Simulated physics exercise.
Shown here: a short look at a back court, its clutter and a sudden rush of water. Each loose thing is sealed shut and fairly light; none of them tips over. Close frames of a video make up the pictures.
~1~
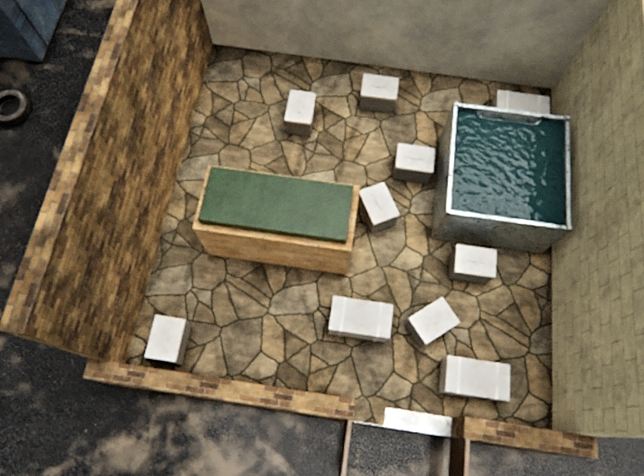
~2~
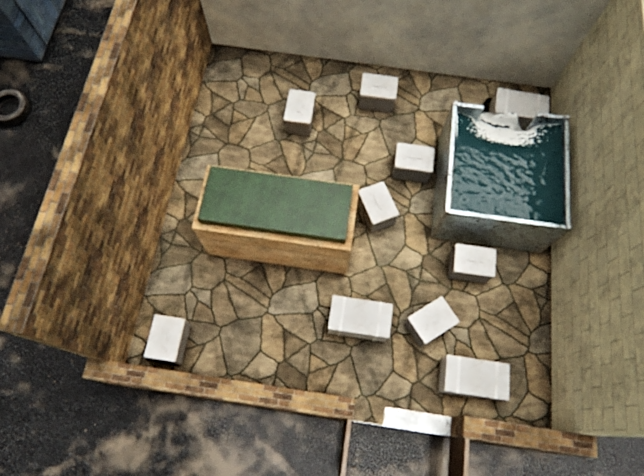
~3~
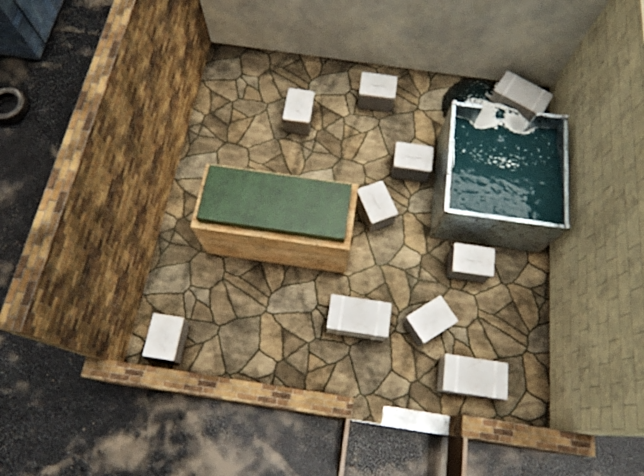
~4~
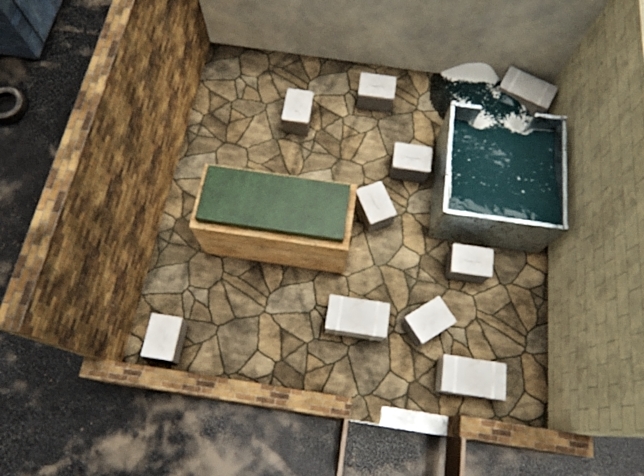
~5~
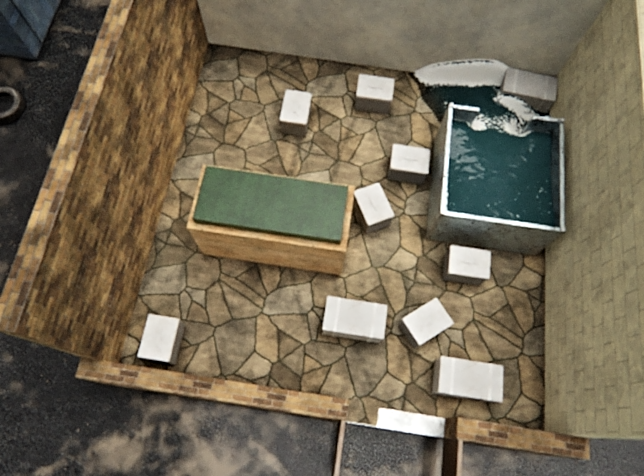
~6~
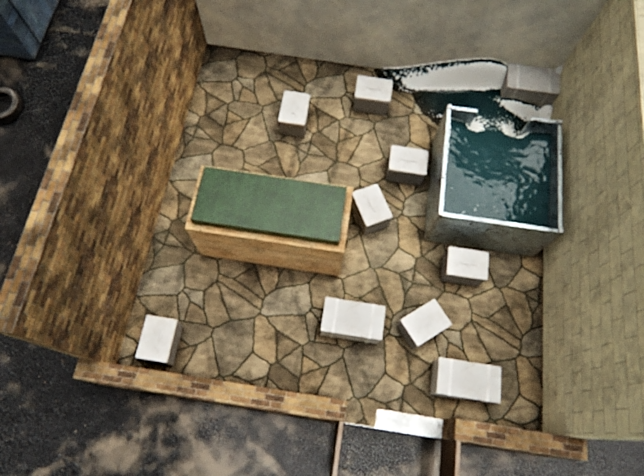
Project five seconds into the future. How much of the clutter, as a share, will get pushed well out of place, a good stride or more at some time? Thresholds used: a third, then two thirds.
The share moved far is below one third.
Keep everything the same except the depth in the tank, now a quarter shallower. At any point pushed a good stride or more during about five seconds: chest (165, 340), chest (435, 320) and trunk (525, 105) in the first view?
Order as given: Not past it; not past it; displaced that much.
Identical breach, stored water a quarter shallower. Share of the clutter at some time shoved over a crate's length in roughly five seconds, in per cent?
Near 30 % of the lot.
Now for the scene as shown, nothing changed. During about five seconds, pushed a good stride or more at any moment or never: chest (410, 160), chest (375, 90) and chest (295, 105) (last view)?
The first comes out not so far, the second driven that far, the last driven that far.
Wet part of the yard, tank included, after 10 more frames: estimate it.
My estimate is about 40 per cent.
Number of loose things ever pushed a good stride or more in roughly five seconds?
3 in total.
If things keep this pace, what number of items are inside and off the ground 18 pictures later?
The figure is 1.
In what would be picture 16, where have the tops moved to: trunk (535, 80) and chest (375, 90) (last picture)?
Close to (527, 103), and close to (322, 129).
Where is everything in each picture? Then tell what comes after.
In the first picture, a trunk at (523, 105) rests on the ground; a trunk at (478, 378) rests on the ground; 0 of 10 have shifted.
In the second picture, a trunk at (522, 104), on the bottom; a trunk at (477, 377) rests on the ground; 0 of 10 have shifted.
In the third picture, a trunk at (524, 93), on the bottom, close to its start; a trunk at (476, 376), on the bottom; 1 of 10 have shifted.
In the fourth picture, a trunk at (529, 87) rests on the ground, a stride from its start; a trunk at (474, 377), on the bottom; 1 of 10 have shifted.
In the fifth picture, a trunk at (531, 84) rests on the ground, a stride from its start; a trunk at (471, 379) rests on the ground; 1 of 10 have shifted.
In the sixth picture, a trunk at (534, 78), afloat, a stride from its start; a trunk at (469, 380) rests on the ground; 1 of 10 have shifted.
A moment on, 0 of 10 are well off their spots; 1 afloat.
Next, 1 of 10 are well off their spots; 1 afloat.
Later, 2 of 10 are well off their spots; 1 afloat.
In the end, 2 of 10 are well off their spots, and 3 have been at some point; 1 afloat.
